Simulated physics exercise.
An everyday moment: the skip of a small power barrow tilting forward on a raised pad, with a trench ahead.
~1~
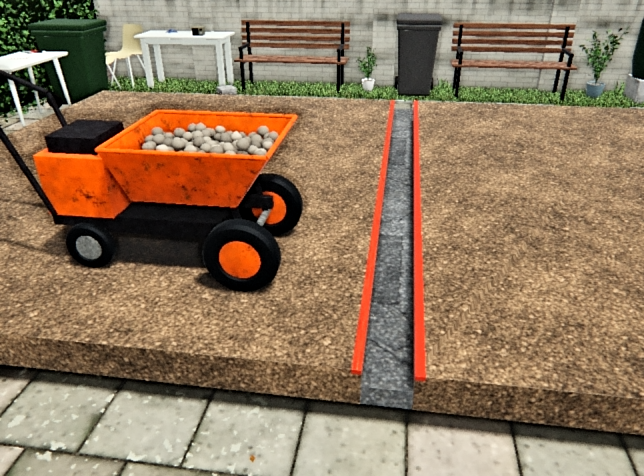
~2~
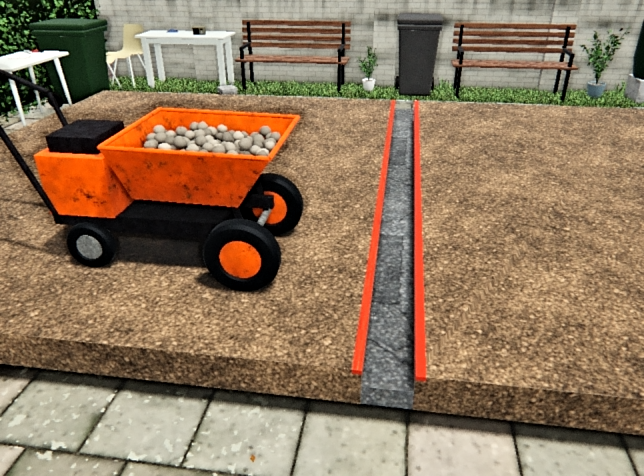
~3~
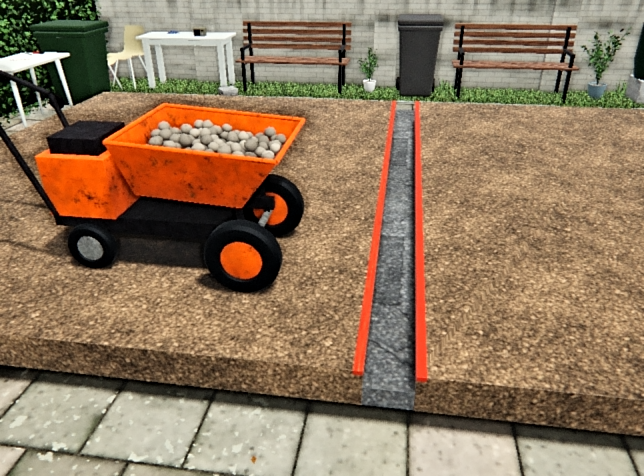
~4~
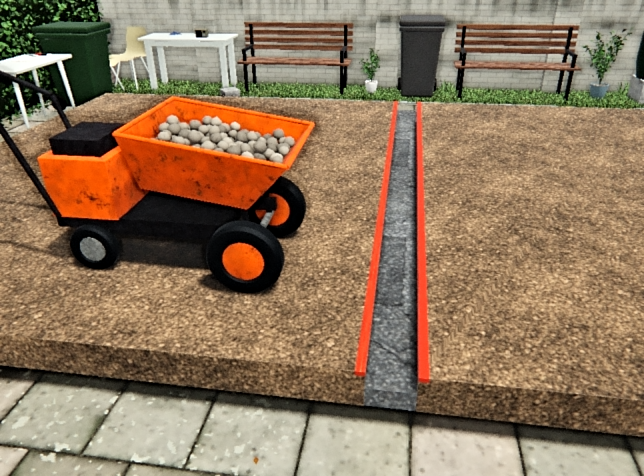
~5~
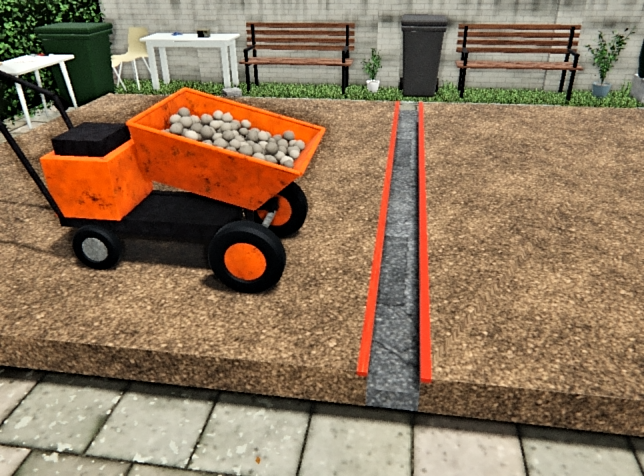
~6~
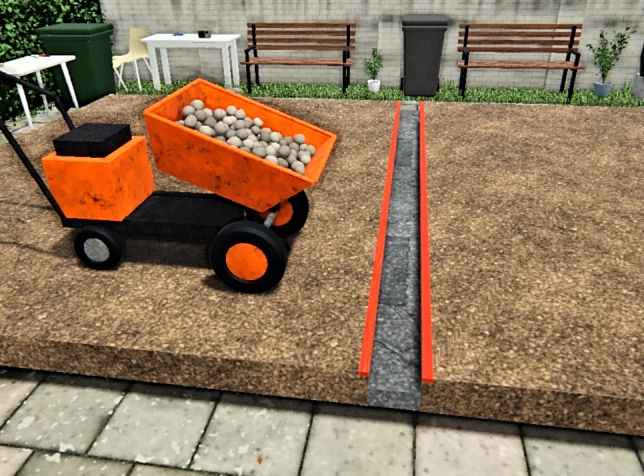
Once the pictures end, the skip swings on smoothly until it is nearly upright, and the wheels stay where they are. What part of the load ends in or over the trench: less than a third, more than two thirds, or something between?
The trench takes between a third and two thirds.
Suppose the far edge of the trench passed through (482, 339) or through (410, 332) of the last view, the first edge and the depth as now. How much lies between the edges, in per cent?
About 80 and 40 per cent.
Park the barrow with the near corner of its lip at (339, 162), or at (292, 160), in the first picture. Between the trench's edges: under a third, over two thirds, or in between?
The first try: Below one third. The second: Between a third and two thirds.
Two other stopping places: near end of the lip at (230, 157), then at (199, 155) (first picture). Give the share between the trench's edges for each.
Roughly 40 per cent, and 30 per cent.
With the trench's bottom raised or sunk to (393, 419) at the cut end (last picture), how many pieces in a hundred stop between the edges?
About 80 per cent.
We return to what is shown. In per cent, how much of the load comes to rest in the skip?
Roughly 20 in a hundred.
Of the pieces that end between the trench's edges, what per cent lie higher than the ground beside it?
Near 40 %.
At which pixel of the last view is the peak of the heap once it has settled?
Around (390, 251).
Soon after the last picture, skip tipped steeply; all in the skip.
A little later, skip tipped right over; about two thirds in the skip; a stray few short of the trench; about a quarter in or heaped over the trench; a stray few beyond it; a stray few falling.
Later still, skip tipped right over; about a quarter in the skip; a small part short of the trench; about half in or heaped over the trench; a small part beyond it.
At rest, skip tipped right over; about a quarter in the skip; a small part short of the trench; about half in or heaped over the trench; about a quarter beyond it.
